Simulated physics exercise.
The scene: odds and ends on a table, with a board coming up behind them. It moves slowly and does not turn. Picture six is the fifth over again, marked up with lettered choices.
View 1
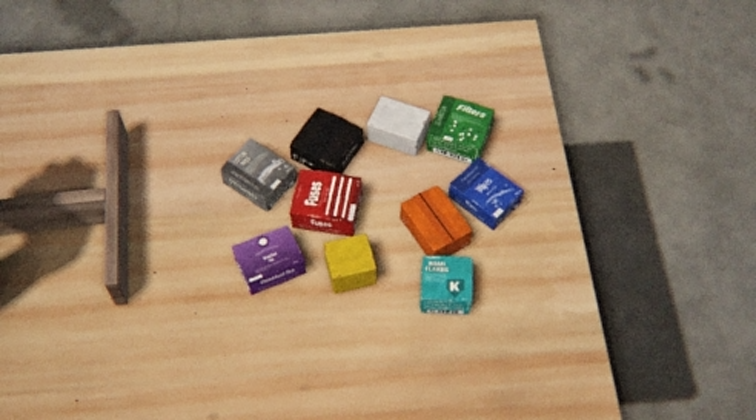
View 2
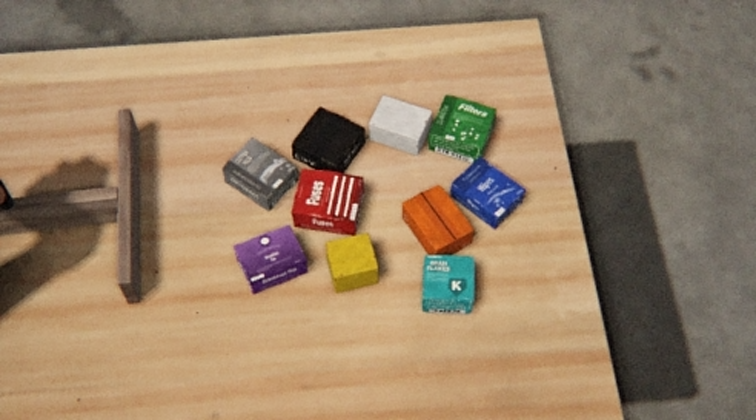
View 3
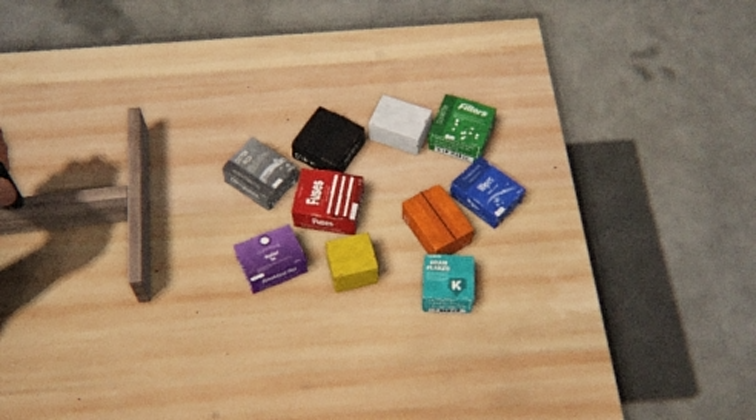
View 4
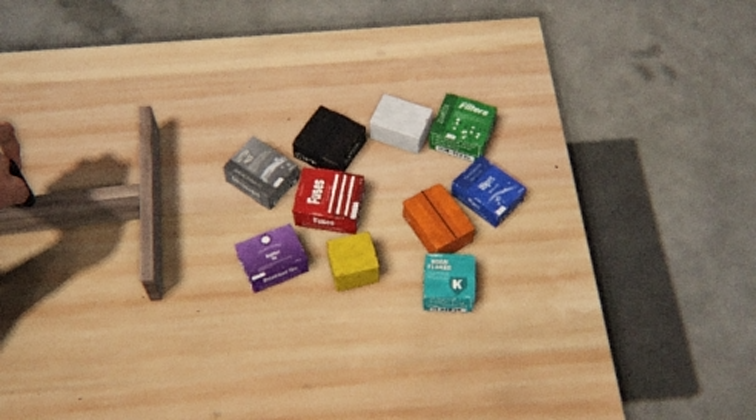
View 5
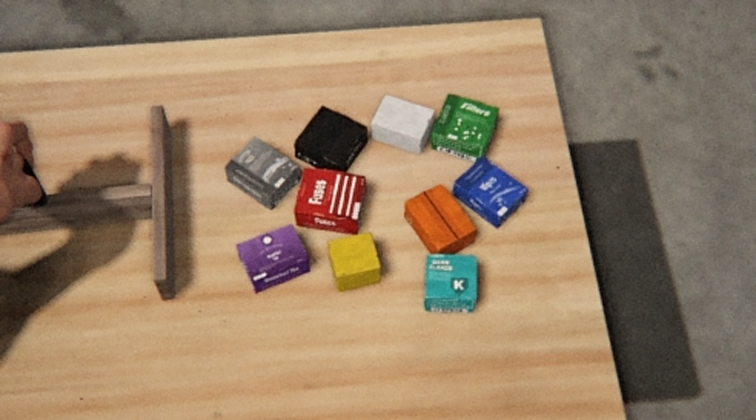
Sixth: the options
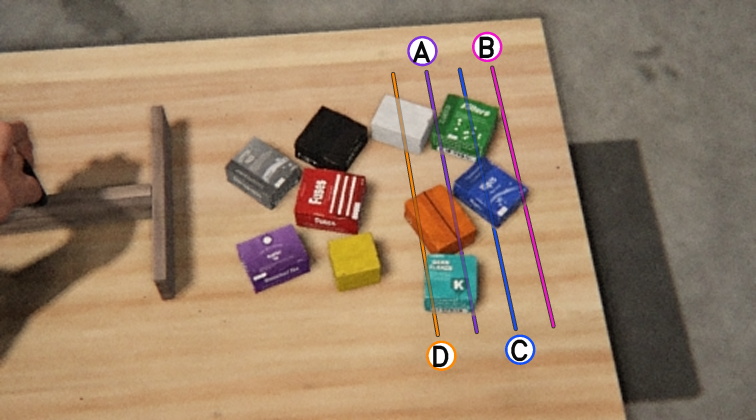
A wooden board on a handle slides slowly to the right across the table, toward a loose cluster of ten colourful boxes and blocks. A hand gripping the handle comes into view at the left edge as the board advances, narrowing the gap, while the boxes stay where they are.
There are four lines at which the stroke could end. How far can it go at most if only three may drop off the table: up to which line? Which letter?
C.
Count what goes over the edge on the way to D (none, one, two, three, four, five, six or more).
The count is none.
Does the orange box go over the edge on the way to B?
Yes.
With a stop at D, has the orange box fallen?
By then, no.
On the marked copy, A at (450, 192); B at (520, 187); C at (486, 189); D at (414, 194).
Following C. Soon after the start, board (275, 179); black box (345, 126); white block (410, 125).
Later, board (393, 171); green box (524, 128); orange box (531, 227).
In the end, board (483, 165); orange box over the edge; green box over the edge; two fallen.
As for the rest, A is within the limit but short; B drops four; D is within the limit but short.
